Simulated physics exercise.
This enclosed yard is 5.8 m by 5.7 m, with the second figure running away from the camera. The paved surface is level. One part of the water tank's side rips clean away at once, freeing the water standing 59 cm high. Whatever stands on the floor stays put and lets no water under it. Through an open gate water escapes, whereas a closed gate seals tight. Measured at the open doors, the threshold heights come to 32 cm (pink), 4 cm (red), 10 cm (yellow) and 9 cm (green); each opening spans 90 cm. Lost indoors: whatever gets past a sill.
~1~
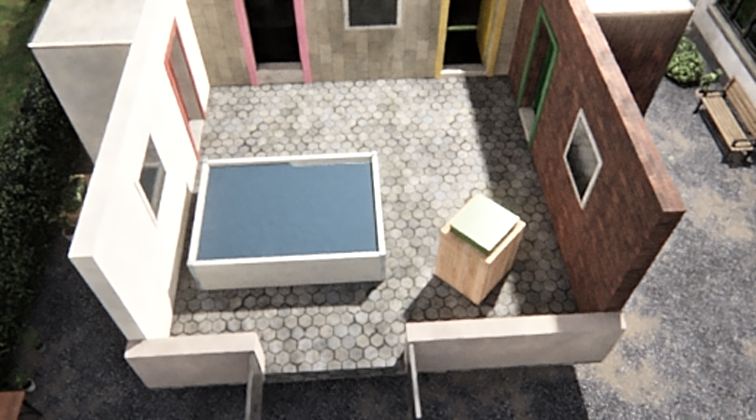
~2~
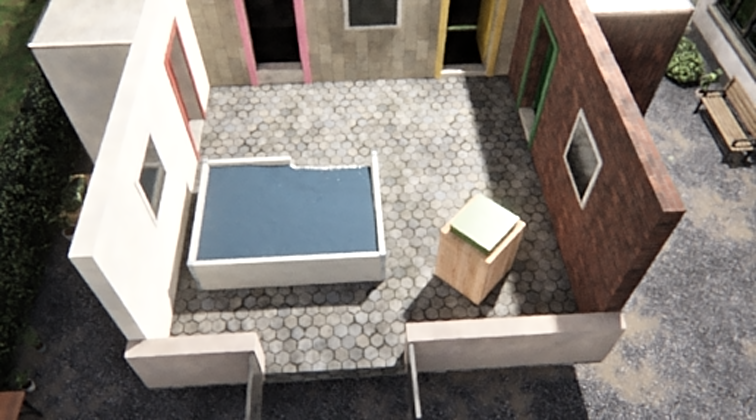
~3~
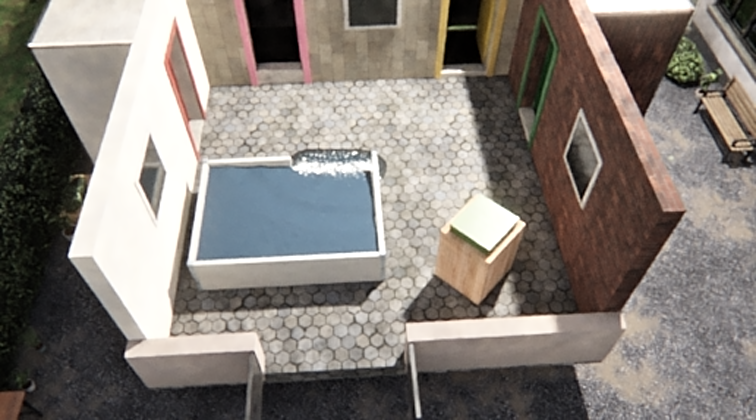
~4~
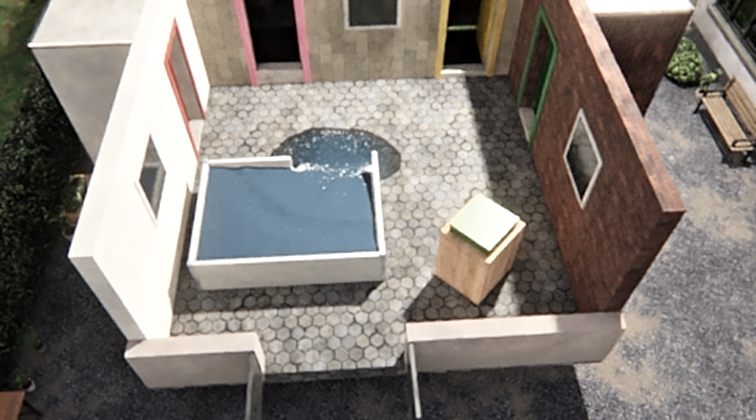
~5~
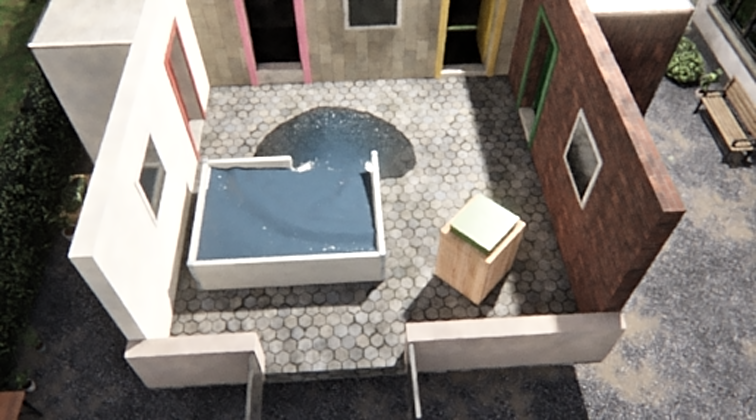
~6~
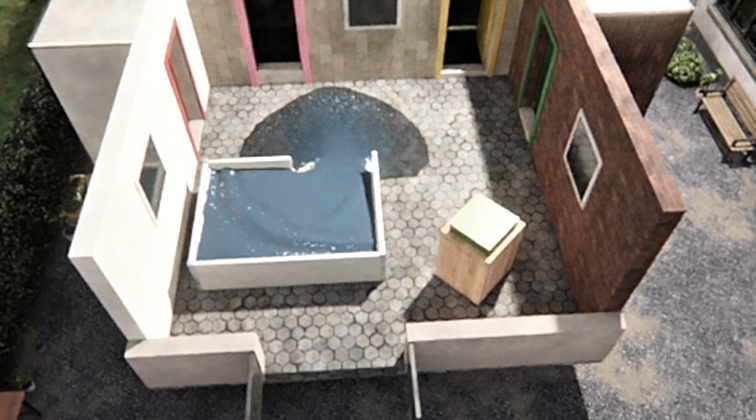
Water in a white-walled tank sat still in a paved courtyard until part of the tank's far side broke away, then poured through the gap and spread across the paving in a widening dark fan.
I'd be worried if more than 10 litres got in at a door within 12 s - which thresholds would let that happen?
As I see it, pink door: Under the set amount, red door: Past the set amount, yellow door: Past the set amount, green door: Past the set amount.
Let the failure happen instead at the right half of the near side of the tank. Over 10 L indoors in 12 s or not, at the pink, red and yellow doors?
Then: Pink short of it, red short of it, yellow short of it.
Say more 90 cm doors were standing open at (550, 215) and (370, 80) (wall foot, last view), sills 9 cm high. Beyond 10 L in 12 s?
Less, more.
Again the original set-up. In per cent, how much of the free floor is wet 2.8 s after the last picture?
Covered: Roughly 55 per cent.
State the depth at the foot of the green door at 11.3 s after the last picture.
The depth comes to around 8.5 centimetres.
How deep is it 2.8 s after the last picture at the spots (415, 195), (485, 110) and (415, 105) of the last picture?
Depths in turn: Roughly 0, 19 and 13 centimetres.
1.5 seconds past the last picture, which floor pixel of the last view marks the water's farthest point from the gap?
That lands around (507, 76) in the last picture.
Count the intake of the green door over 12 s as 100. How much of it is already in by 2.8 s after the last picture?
I'd say close to 10 percent.
Then, 0.7 s after the last picture water covers 30 % of the floor and is deepest (33 cm) near (355, 173); pink door 22 cm at the sill, 0 L in, red door not reached, yellow door not reached, green door not reached.
Then, 1.5 s after the last picture water covers 40 % of the floor and is deepest (38 cm) near (507, 76); pink door 22 cm at the sill, 0 L in, red door 2 cm at the sill, 0 L in, yellow door 16 cm at the sill, 1 L in, green door not reached.
Then, 2.8 s after the last picture water covers 55 % of the floor and is deepest (28 cm) near (489, 77); pink door 18 cm at the sill, 0 L in, red door 11 cm at the sill, 14 L in, yellow door 17 cm at the sill, 20 L in, green door 15 cm at the sill, 6 L in.
Then, 6.3 s after the last picture water covers 95 % of the floor and is deepest (16 cm) near (585, 338); pink door 10 cm at the sill, 0 L in, red door 8 cm at the sill, 79 L in, yellow door 15 cm at the sill, 86 L in, green door 13 cm at the sill, 51 L in.
Then, 11.3 s after the last picture water covers 100 % of the floor and is deepest (12 cm) near (469, 344); pink door 6 cm at the sill, 0 L in, red door 6 cm at the sill, 125 L in, yellow door 9 cm at the sill, 103 L in, green door 8 cm at the sill, 65 L in.
